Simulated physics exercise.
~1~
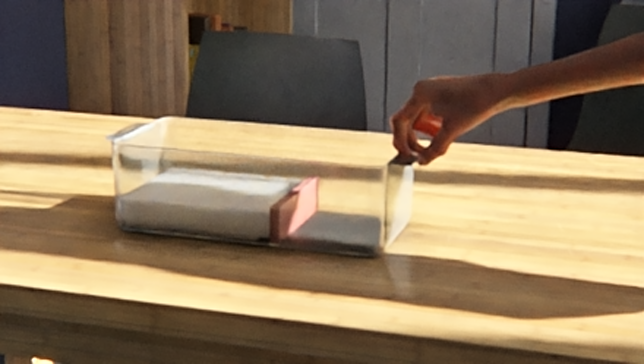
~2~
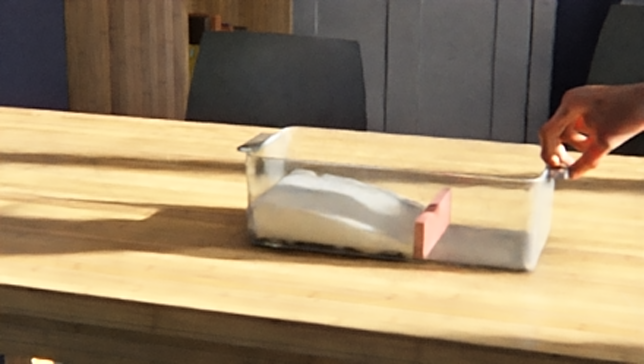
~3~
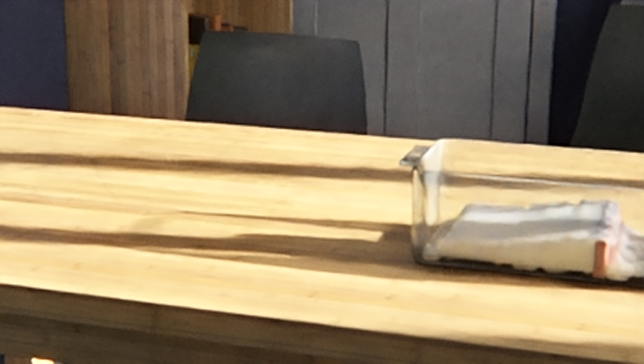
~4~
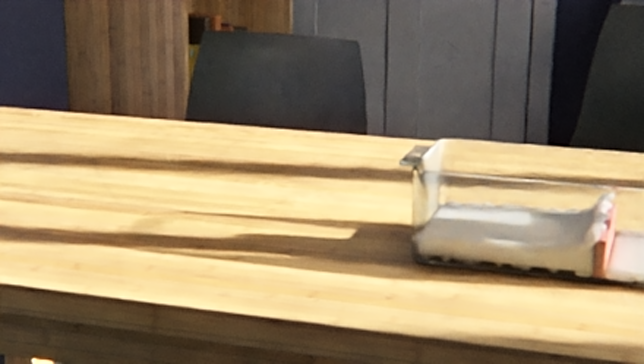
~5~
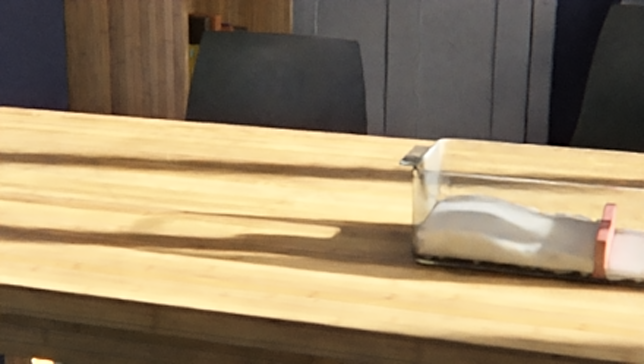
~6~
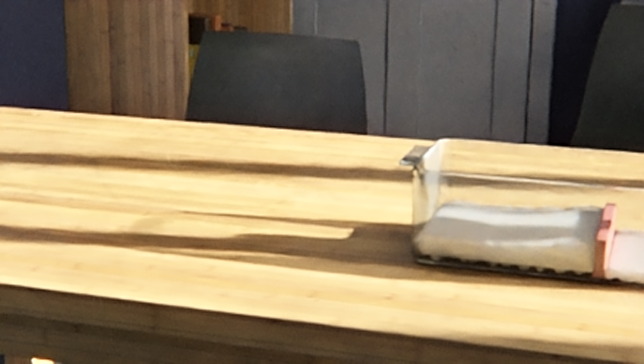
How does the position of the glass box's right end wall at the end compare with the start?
At the start the right end wall is in view on the table, right of the middle. By the end it has moved far to the right, out of view past the right edge.
